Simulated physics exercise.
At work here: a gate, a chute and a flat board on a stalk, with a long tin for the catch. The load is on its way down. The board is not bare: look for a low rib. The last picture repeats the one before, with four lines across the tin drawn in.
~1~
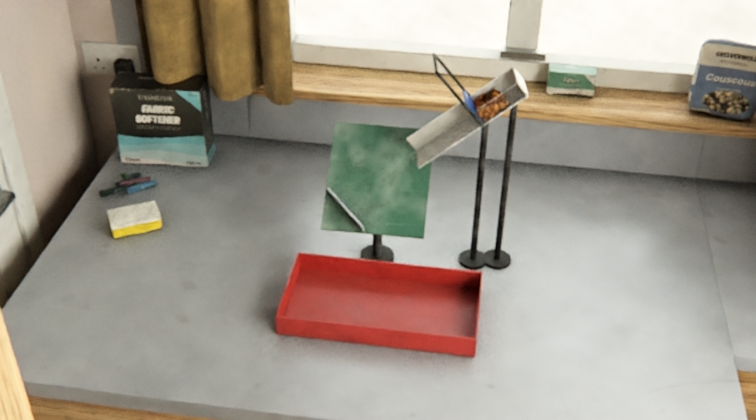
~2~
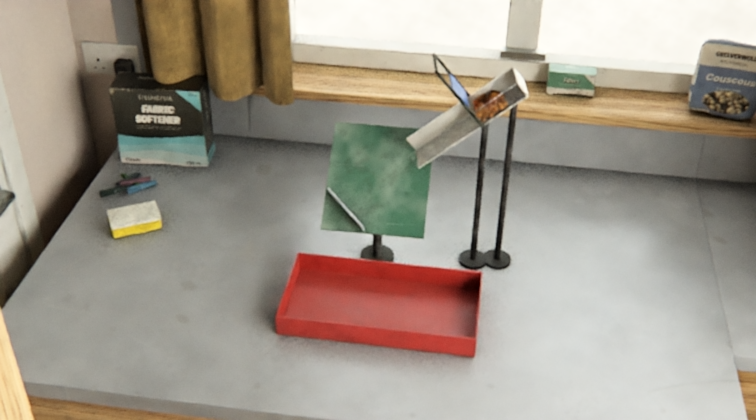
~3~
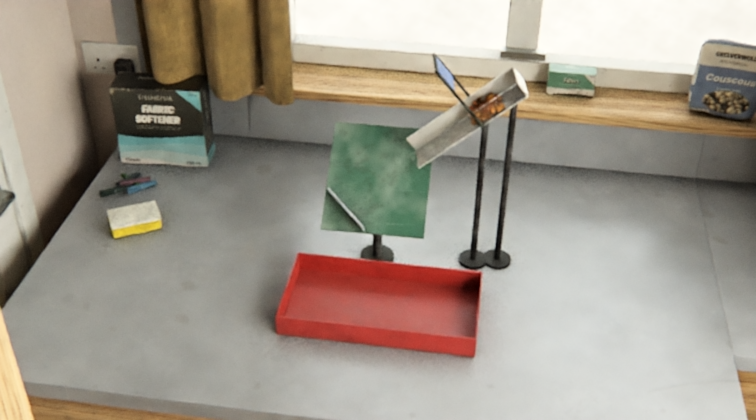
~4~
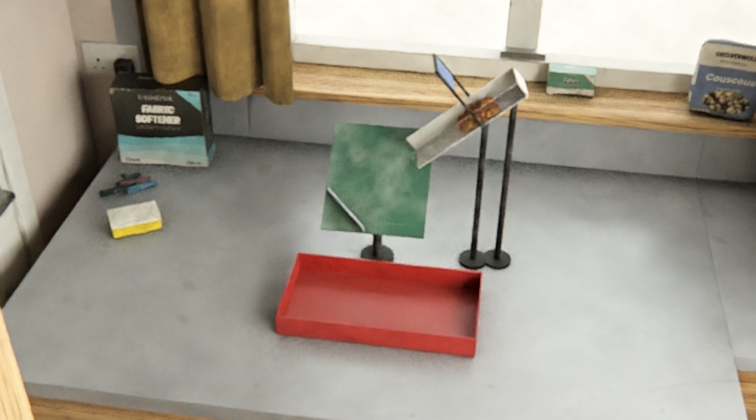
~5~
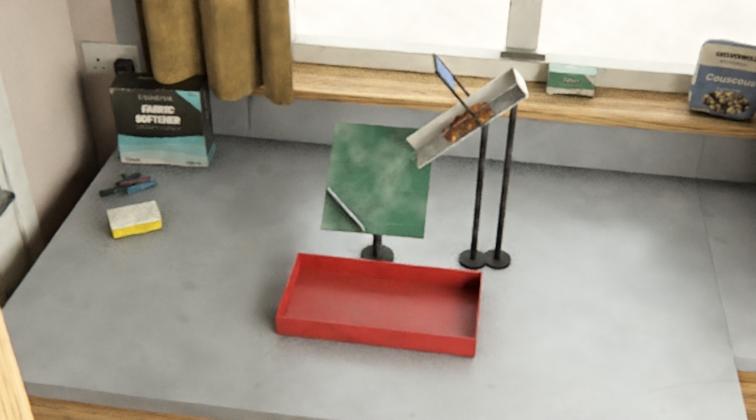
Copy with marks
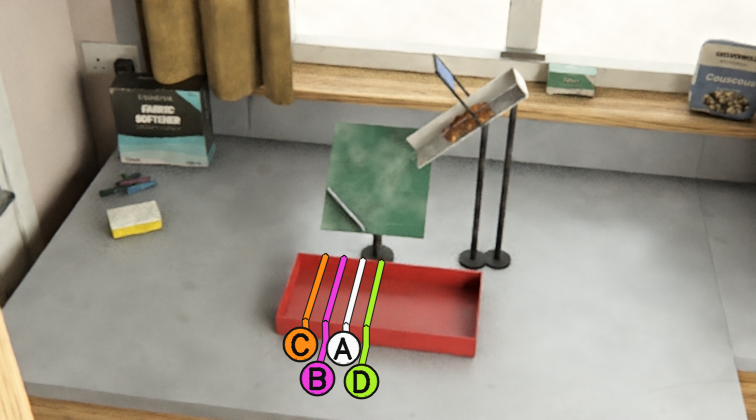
A long, empty red tin sits on a grey countertop below a window with a wooden sill, seen from above at an angle by a still camera. Behind it stand a tilted green board with a low rib and, to the right, a pale sloping chute on dark posts, with a fabric softener box at left. Small brown bits slide a short way down the chute, past a raised gate.
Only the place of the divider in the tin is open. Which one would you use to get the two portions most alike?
D.
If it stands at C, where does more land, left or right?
Right.
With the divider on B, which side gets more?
Right.
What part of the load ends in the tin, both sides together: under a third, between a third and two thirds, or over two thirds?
It is over two thirds.
On the marked copy, line A crosses the front rim at (346, 324); line B crosses the front rim at (325, 322); line C crosses the front rim at (305, 319); line D crosses the front rim at (366, 326).
With A, of what is caught, a small part on the left of the divider, most on the right.
With B, of what is caught, a small part on the left of the divider, nearly all on the right.
With C, of what is caught, none on the left of the divider, all on the right.
With D, of what is caught, about two thirds on the left of the divider, about a third on the right.
